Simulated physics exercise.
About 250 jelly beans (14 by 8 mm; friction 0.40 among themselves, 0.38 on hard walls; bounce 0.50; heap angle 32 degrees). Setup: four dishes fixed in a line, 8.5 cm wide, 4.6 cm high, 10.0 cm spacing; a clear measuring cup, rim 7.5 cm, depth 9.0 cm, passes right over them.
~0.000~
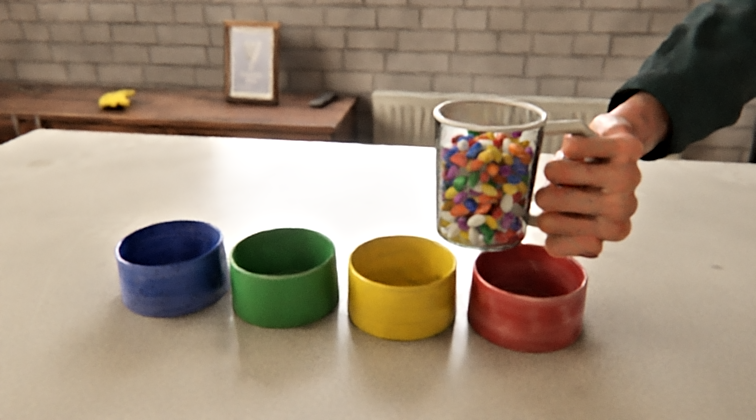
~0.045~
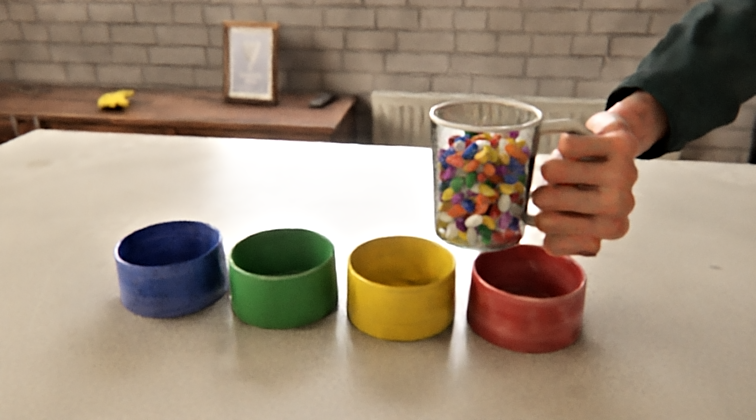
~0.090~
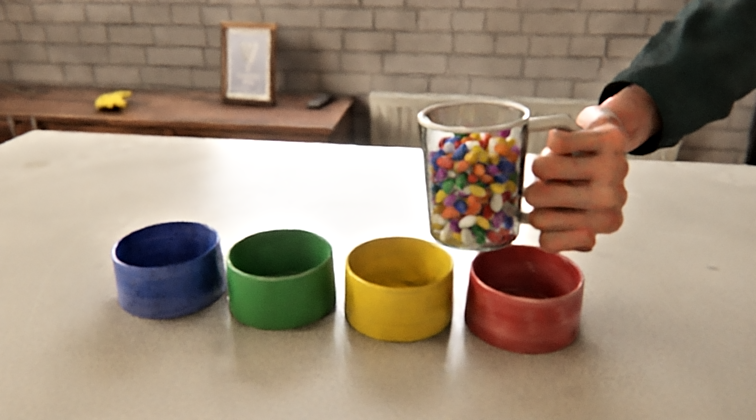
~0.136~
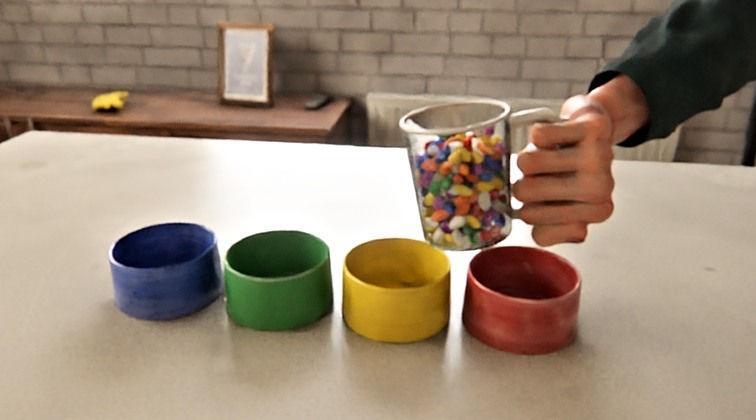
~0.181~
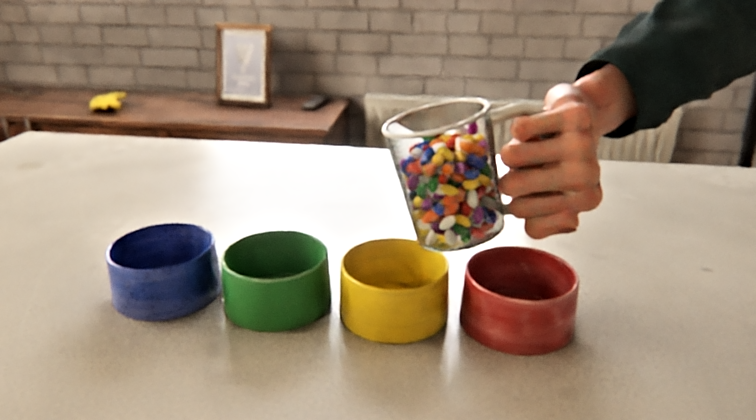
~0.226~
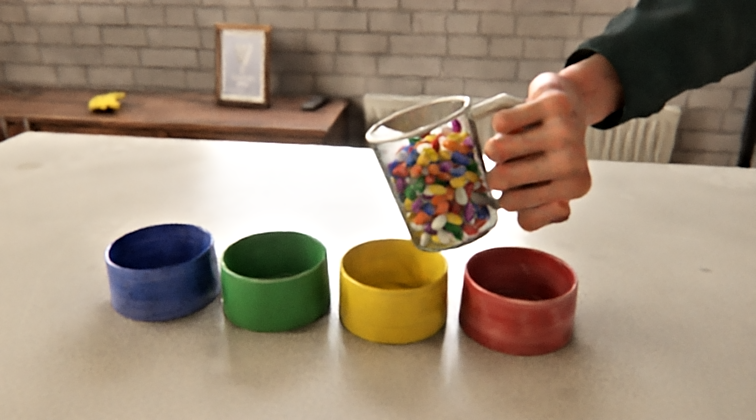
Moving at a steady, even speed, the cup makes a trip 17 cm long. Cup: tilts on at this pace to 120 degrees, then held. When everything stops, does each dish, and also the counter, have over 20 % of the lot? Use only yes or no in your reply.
Red dish: No; blue dish: Yes; green dish: No; yellow dish: No; counter: Yes.
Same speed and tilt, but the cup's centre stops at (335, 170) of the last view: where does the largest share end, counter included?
The largest share goes to green.
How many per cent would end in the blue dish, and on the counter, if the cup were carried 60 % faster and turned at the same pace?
Shares: Blue 50, counter 40.
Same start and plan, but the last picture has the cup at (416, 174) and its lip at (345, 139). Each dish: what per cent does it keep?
You'd end up with red at 0, blue at 60, green at 0 and yellow at 0.
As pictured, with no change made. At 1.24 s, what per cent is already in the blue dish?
Close to 45 percent of the load.
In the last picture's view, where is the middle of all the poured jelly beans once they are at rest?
In the last view, approximately (188, 283).
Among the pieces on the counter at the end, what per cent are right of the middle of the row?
I'd estimate close to 0 in a hundred.
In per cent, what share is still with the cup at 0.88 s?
My estimate is about 95 per cent.
Then, at 0.62 s, tilt 69 degrees; cup holds 100 %.
After 0.88 s, tilt 101 degrees; cup holds 95 %, green 5 %.
After 1.24 s, tilt 120 degrees; cup holds 10 %, blue 45 %, green 5 %.
At rest (2.6 s), red 0 %, blue 50 %, green 5 %, yellow 0 %, counter 45 %.
